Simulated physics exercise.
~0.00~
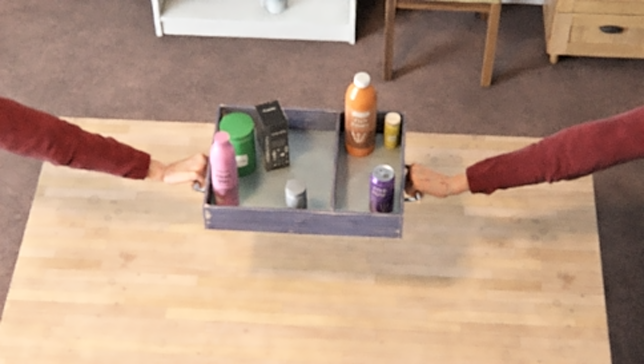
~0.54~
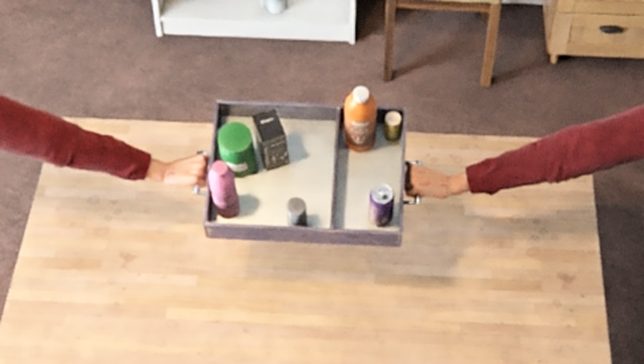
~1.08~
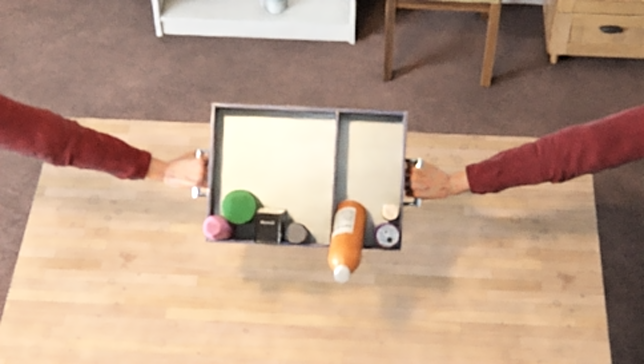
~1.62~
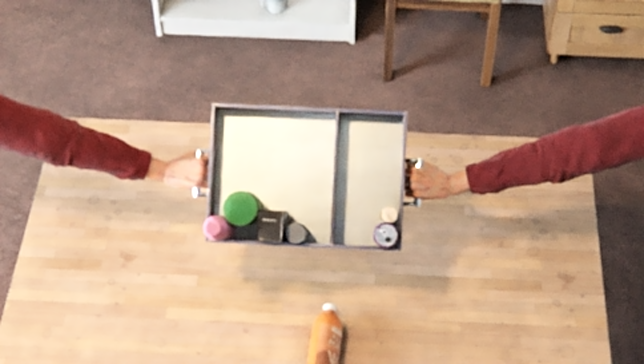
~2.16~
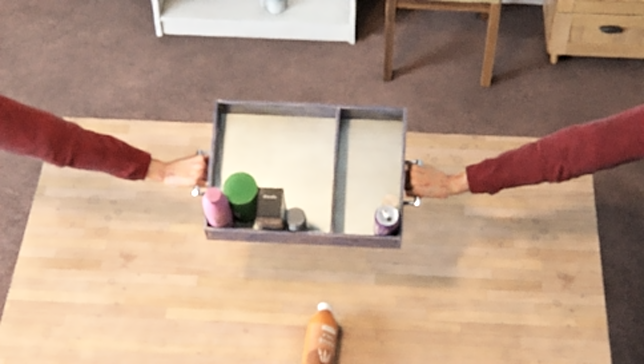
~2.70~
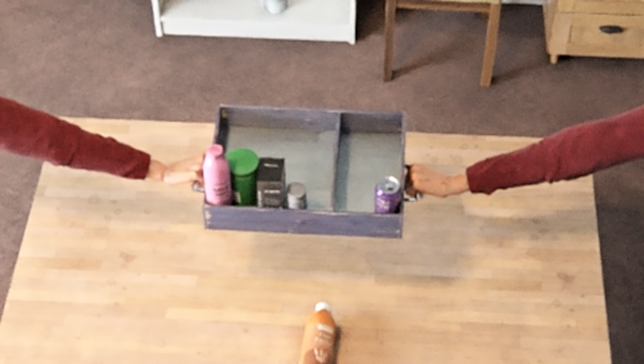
An orange bottle toppled and slid over the near edge of a crate as two hands tipped it steeply forward, while the other items bunched along that side; the hands then levelled the crate, leaving the bottle lying on the wooden surface.
